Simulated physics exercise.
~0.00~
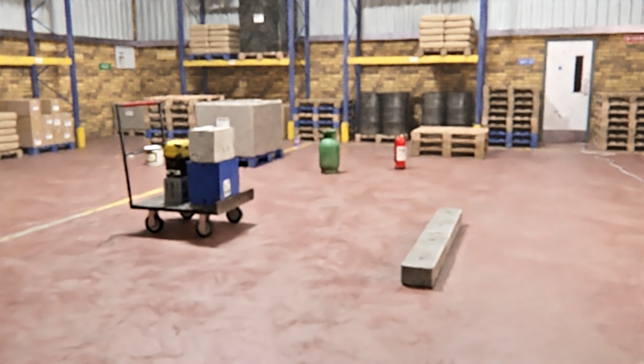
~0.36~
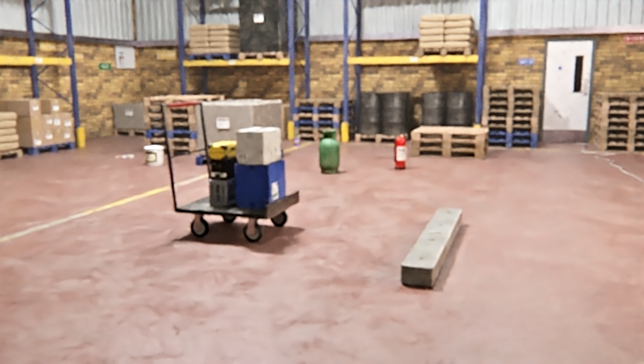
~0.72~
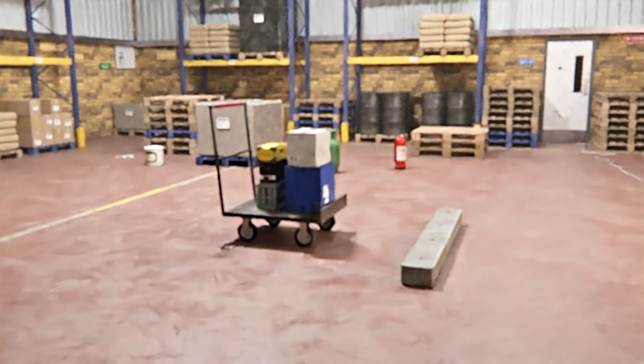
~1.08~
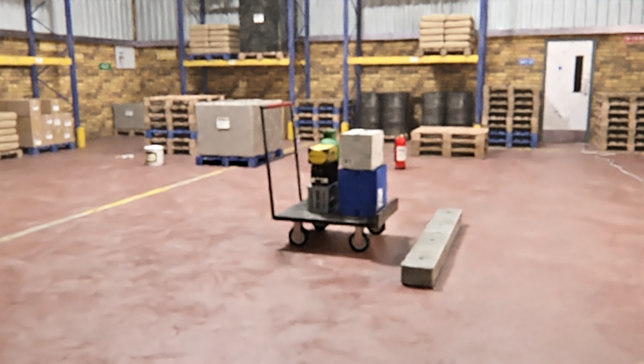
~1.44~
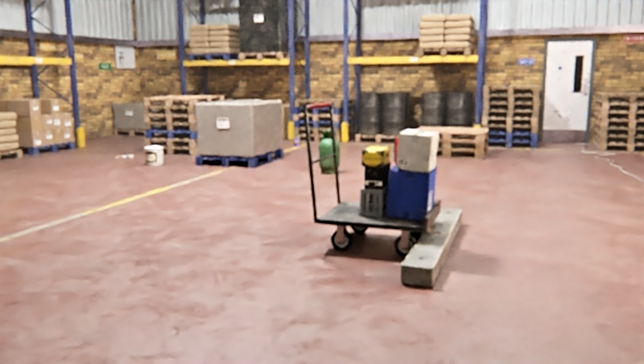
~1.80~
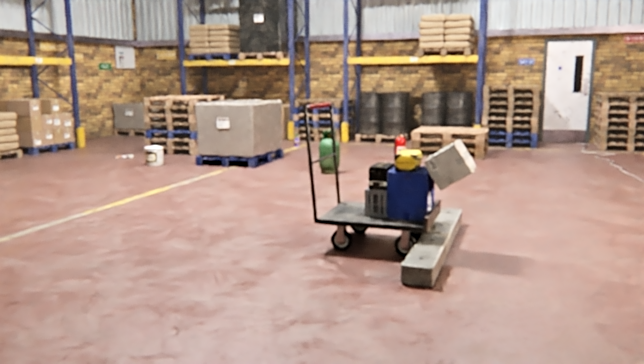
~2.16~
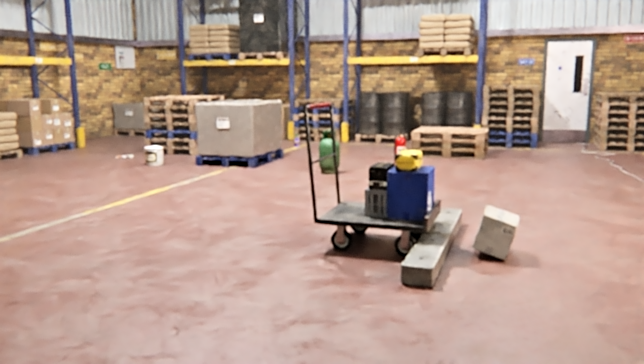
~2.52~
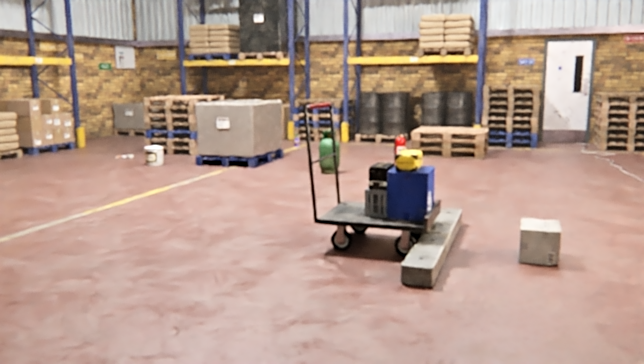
A flat trolley carrying a few boxes rolled right across a warehouse floor until it stopped against a long beam. The pale box on top toppled off the front, tumbled over the beam and settled on the floor beyond, while the rest stayed aboard.
